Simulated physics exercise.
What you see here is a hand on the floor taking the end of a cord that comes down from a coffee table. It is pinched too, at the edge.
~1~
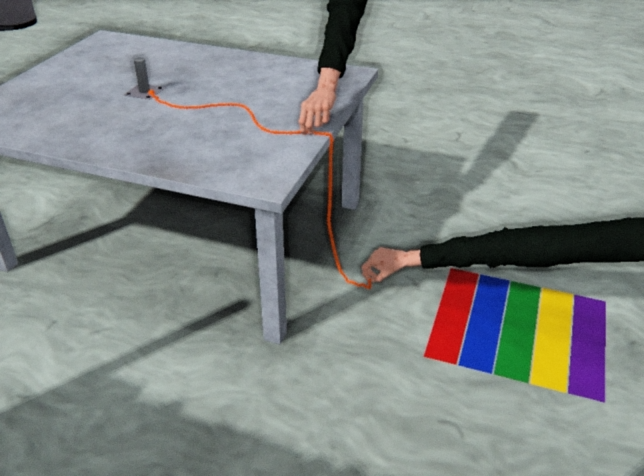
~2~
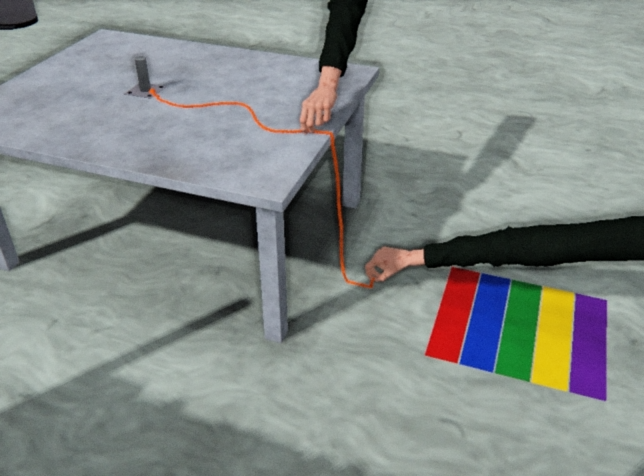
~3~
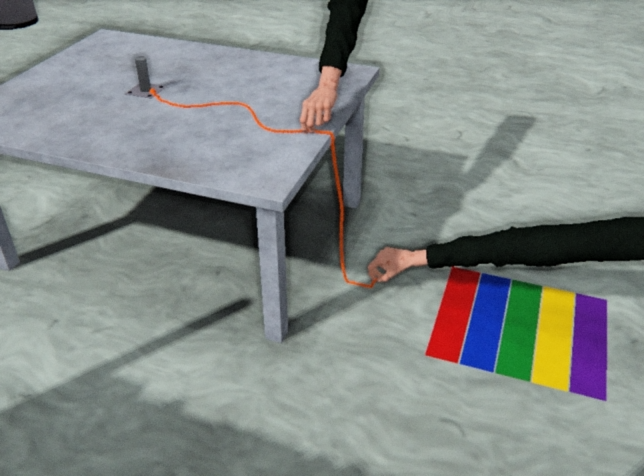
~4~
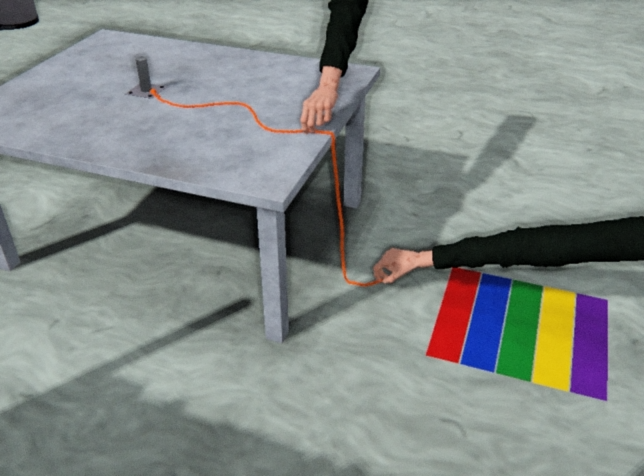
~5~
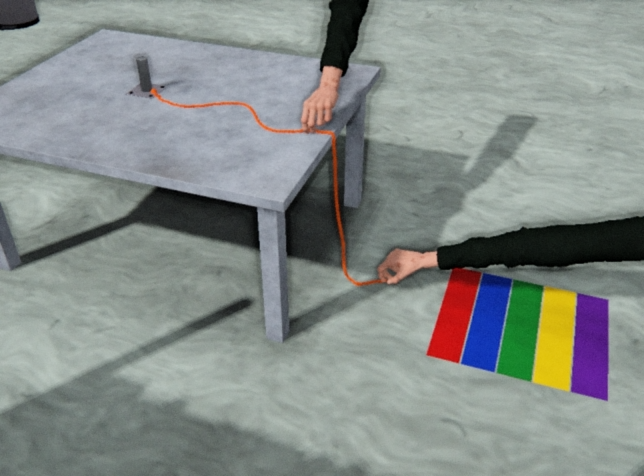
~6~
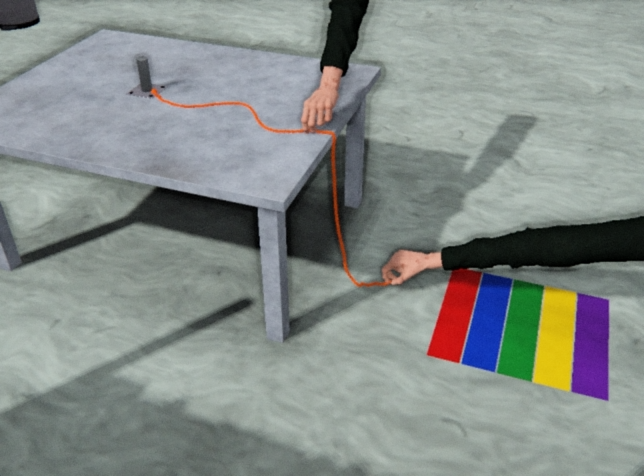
An orange cord runs across a grey coffee table and hangs over its right edge to a pale, streaked floor, seen from above at an angle. One black-sleeved hand pinches it at the edge and another holds its end on the floor, beside red, blue, green, yellow and purple stripes. The lower hand slides the end slightly rightward, while the upper hand and the view stay still.
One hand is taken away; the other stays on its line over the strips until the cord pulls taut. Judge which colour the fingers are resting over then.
The green strip.
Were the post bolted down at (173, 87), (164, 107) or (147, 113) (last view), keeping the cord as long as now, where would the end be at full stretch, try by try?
First (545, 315), then (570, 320), then (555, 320).
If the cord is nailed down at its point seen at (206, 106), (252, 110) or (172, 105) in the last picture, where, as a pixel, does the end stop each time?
Estimated spots in sequence: (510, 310), (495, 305), (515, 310).
A little later, end near (463, 298); over red.
Next, end near (501, 306); over blue.
When it is tight, end near (522, 311); over green. Over green.
